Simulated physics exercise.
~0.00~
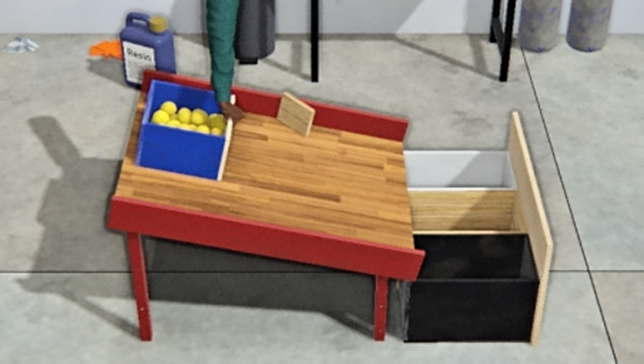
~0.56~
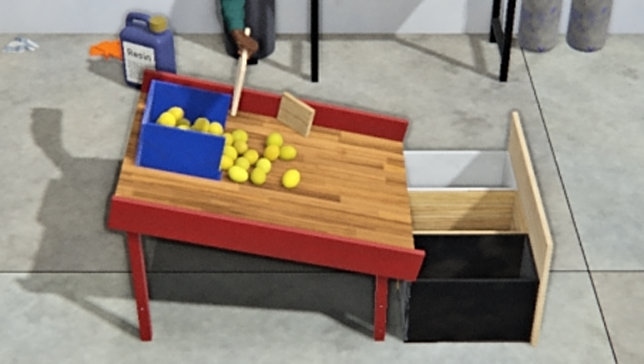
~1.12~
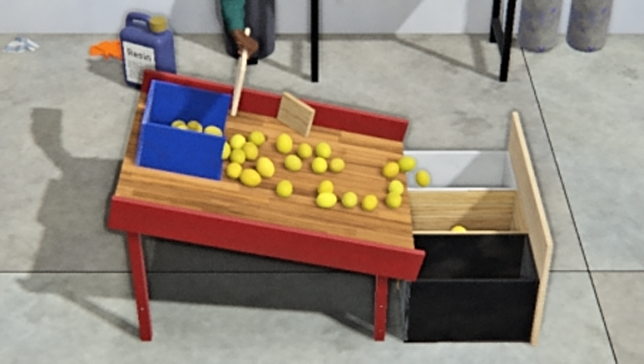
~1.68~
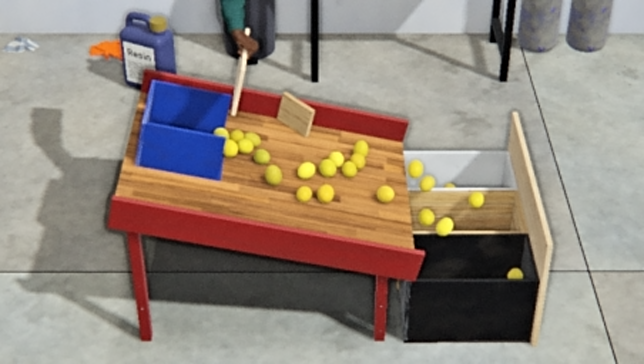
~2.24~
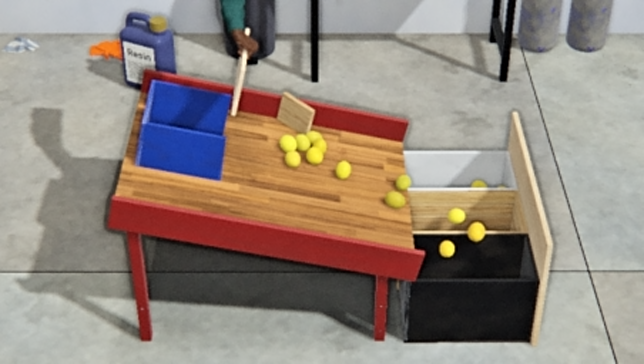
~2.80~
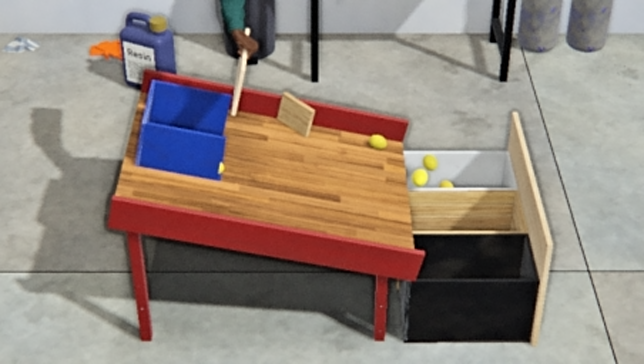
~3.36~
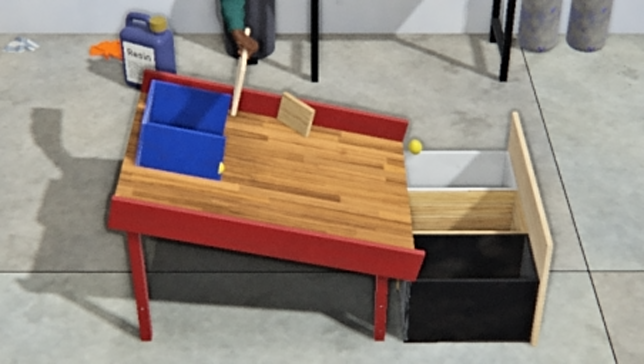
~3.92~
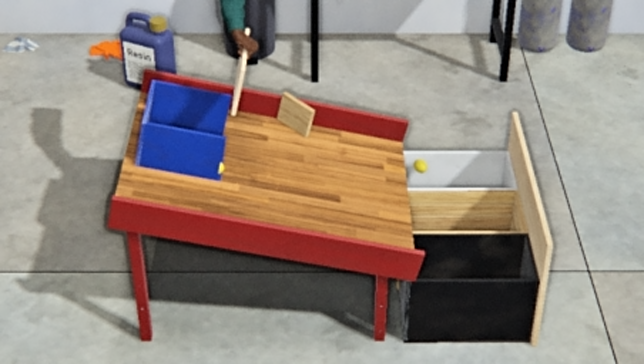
On a bare concrete floor, seen from above at an angle by a still camera, a wooden table with red edges slopes down to the right. A blue bin of lemons sits at its upper left, a small angled board stands near the back edge, and white, wooden and black bins wait at the right. A gloved arm in a green sleeve lifts the gate beside the blue bin and holds it clear. The lemons spill out, roll down and drop into all three bins. Stragglers follow into the white bin, leaving the slope nearly bare, with one lemon by the blue bin.
